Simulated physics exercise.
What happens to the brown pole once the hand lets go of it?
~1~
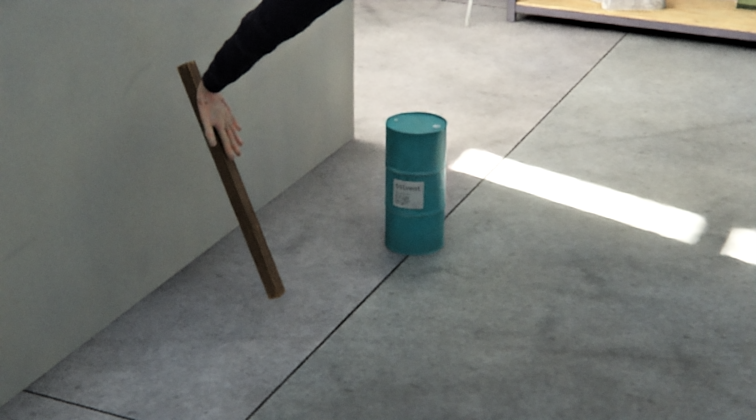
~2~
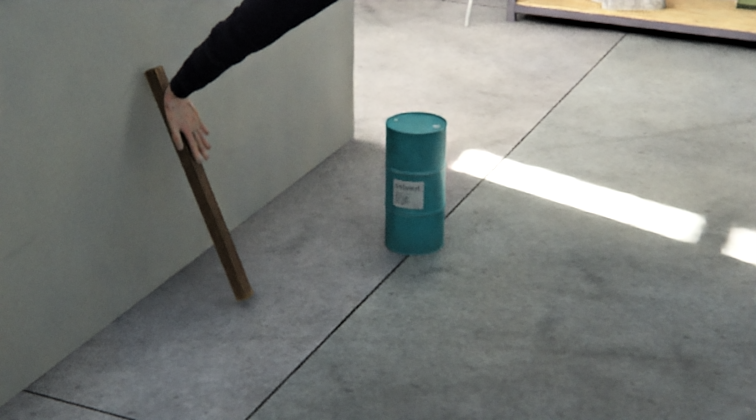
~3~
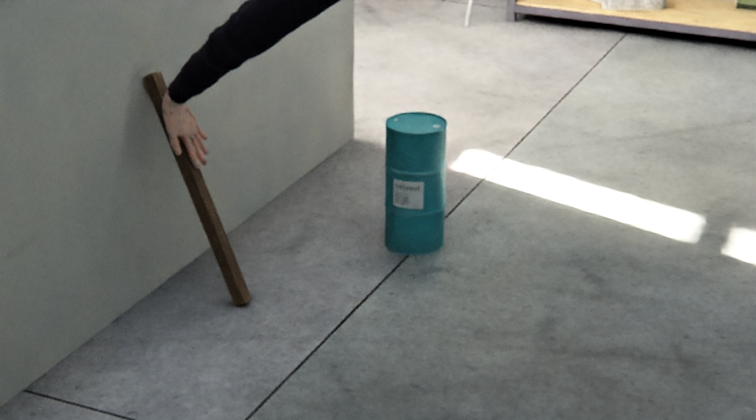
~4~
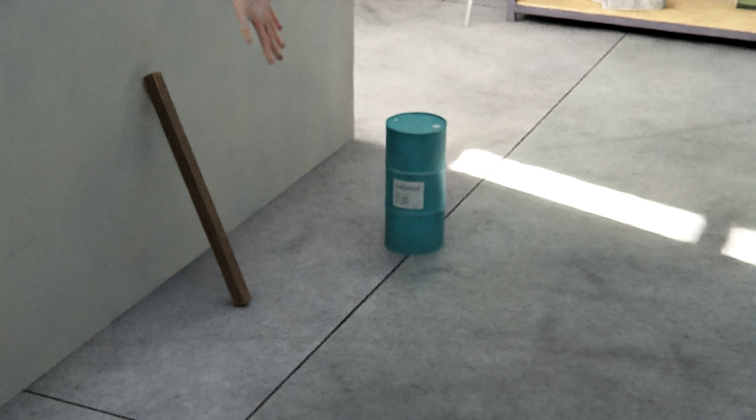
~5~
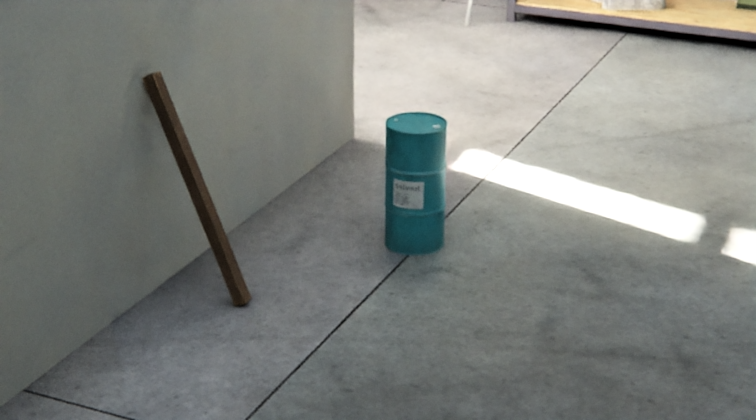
The brown pole stays up, leaning against the wall in the same place where the hand left it.
